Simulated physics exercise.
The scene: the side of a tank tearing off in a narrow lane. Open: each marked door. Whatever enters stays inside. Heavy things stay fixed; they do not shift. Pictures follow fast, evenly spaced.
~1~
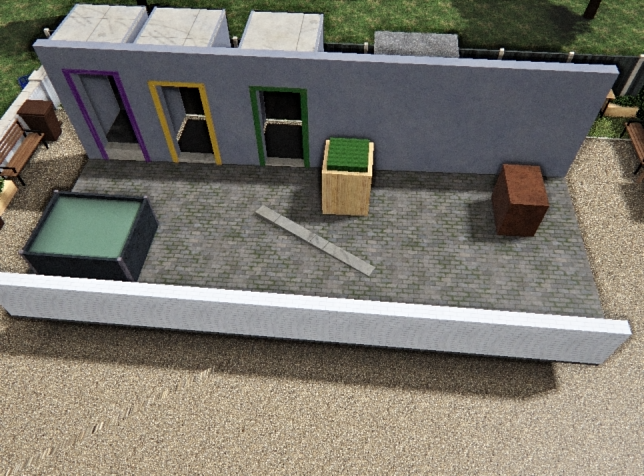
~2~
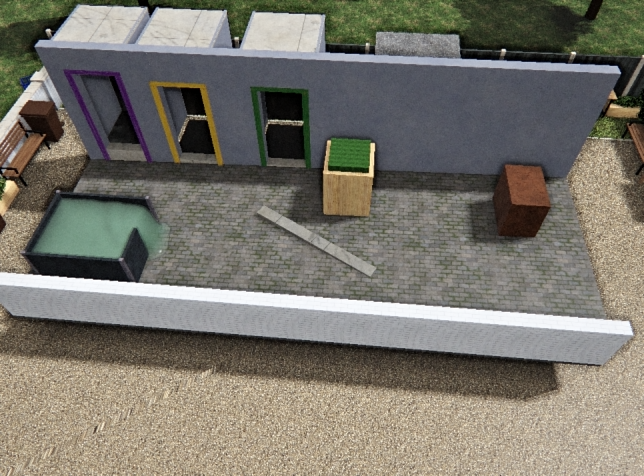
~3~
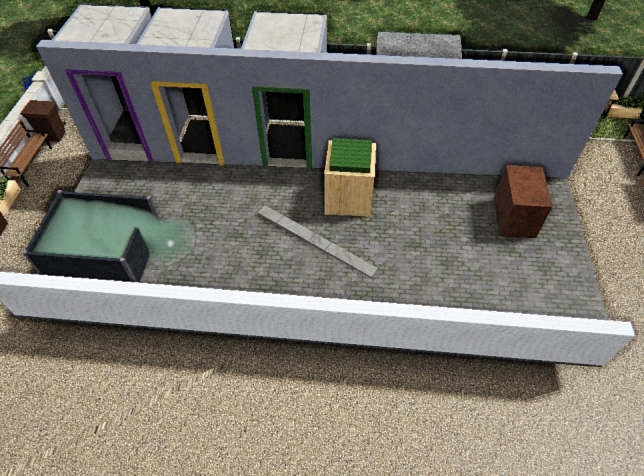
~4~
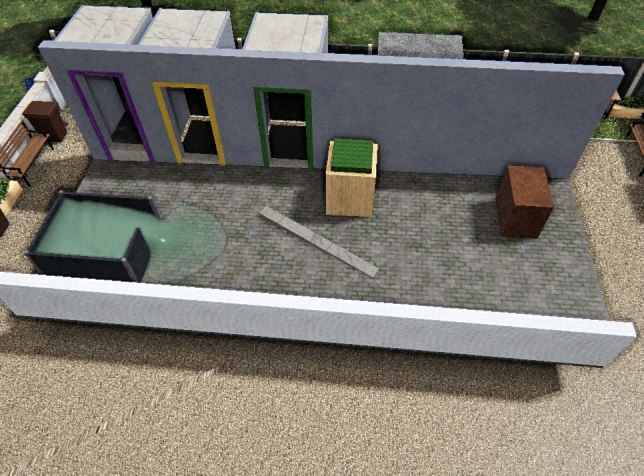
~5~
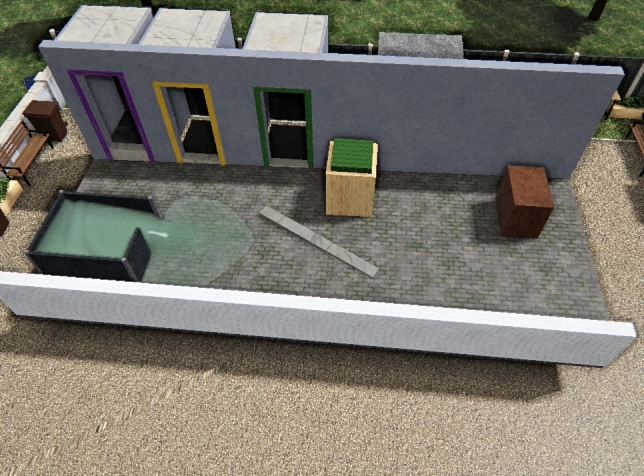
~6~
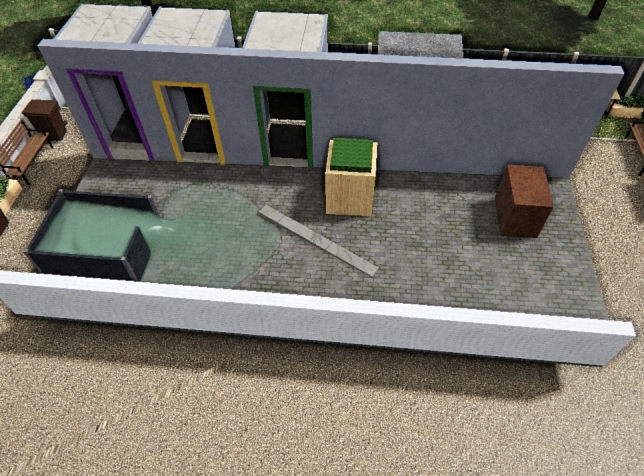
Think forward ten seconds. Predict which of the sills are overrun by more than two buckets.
The green door will be deluged; the purple door will not go over two buckets; the yellow door will not go over two buckets.
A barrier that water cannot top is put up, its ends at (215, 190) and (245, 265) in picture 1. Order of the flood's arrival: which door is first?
That's the yellow one.
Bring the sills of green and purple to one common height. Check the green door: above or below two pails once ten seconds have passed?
One by one, the green door simply receives less.
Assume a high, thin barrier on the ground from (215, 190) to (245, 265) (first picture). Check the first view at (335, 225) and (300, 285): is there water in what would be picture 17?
Result by location - first parched, second soaked.
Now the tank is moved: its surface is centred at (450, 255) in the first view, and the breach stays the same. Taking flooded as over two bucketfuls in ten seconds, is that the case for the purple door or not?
One by one - purple door: Below the limit.
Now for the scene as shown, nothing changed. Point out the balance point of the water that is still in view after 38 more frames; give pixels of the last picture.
About (274, 245) in the last view.
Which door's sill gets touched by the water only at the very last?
I pick the one in purple.
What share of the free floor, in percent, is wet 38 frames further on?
Roughly 80 %.
A moment on, water covers 35 % of the floor; the green door wet at the sill, nothing in, the purple door not reached, the yellow door wet at the sill, nothing in.
Next, water covers 45 % of the floor; the green door over two buckets in, the purple door not reached, the yellow door wet at the sill, nothing in.
Then, water covers 65 % of the floor; the green door over two buckets in, the purple door not reached, the yellow door wet at the sill, nothing in.
Later, water covers 80 % of the floor; the green door far over two buckets in, the purple door wet at the sill, nothing in, the yellow door wet at the sill, nothing in.
In the end, water covers 85 % of the floor; the green door far over two buckets in, the purple door wet at the sill, nothing in, the yellow door wet at the sill, nothing in.
